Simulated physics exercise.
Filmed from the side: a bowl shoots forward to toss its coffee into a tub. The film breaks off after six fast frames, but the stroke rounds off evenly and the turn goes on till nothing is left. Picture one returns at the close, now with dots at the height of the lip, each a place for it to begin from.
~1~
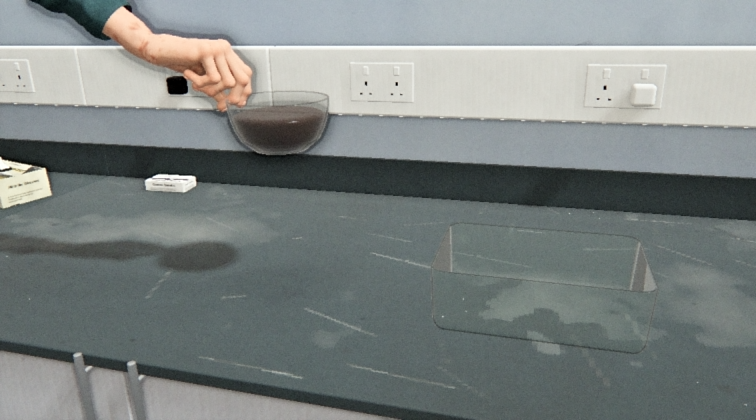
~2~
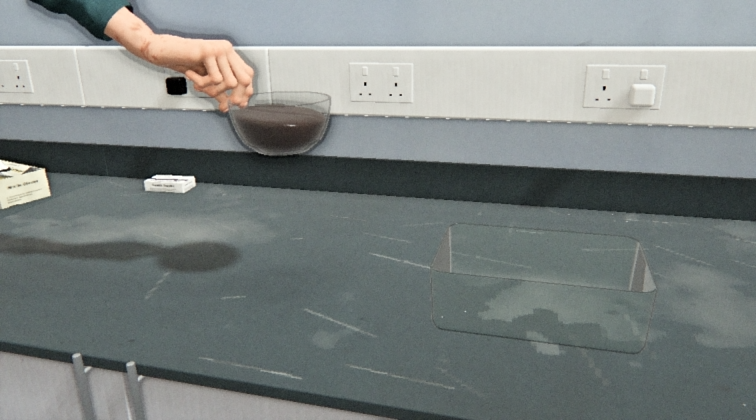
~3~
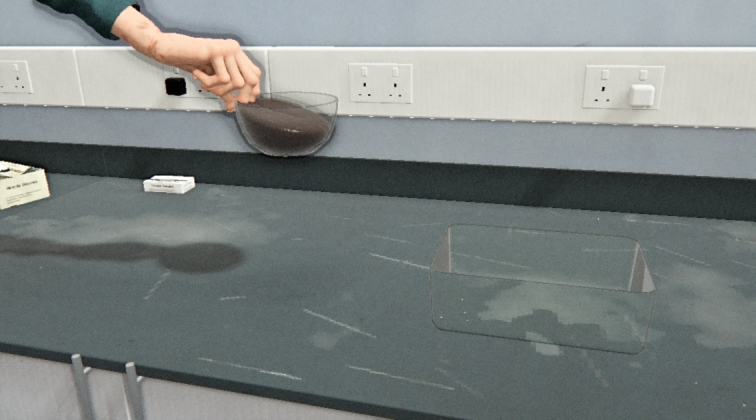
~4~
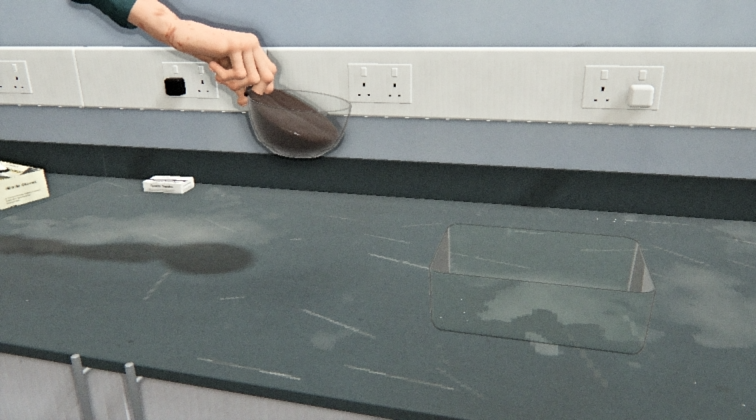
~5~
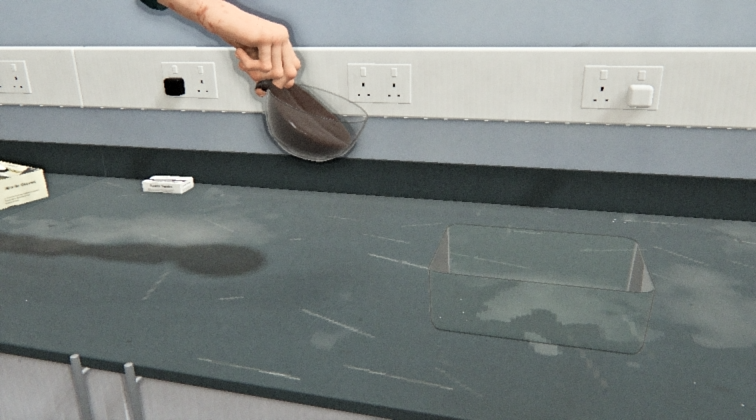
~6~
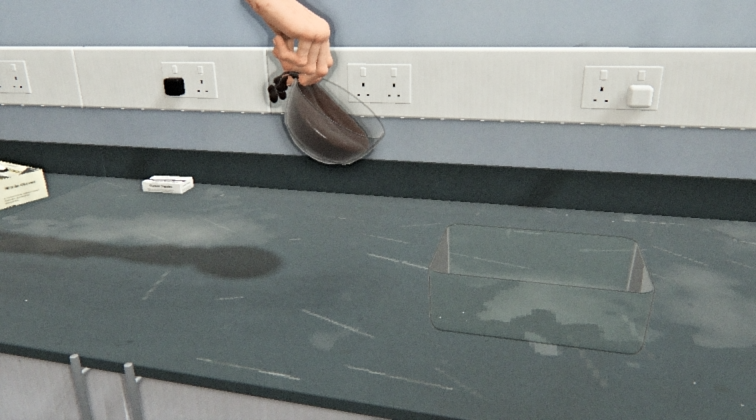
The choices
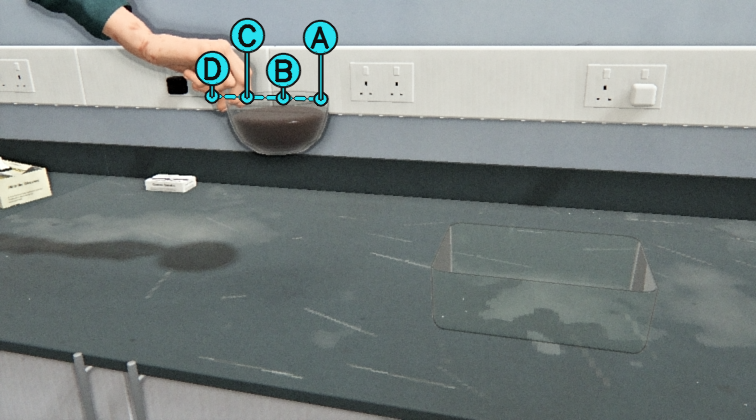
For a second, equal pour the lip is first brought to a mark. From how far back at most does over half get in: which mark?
Dot B just does it.
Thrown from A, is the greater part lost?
No, not at all.
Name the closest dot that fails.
Here it is dot C.
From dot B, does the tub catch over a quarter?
Yes.
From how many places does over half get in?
Two.
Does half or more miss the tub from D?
Yes, it does.
On the marked copy, A at (320, 99); B at (283, 98); C at (247, 97); D at (212, 96).
With A, about 74 % lands in the tub, 10 % falls short and 16 % goes beside or beyond.
With B, about 64 % lands in the tub, 23 % falls short and 13 % goes beside or beyond.
With C, about 21 % lands in the tub, 74 % falls short and 5 % goes beside or beyond.
With D, about 0 % lands in the tub, 98 % falls short.
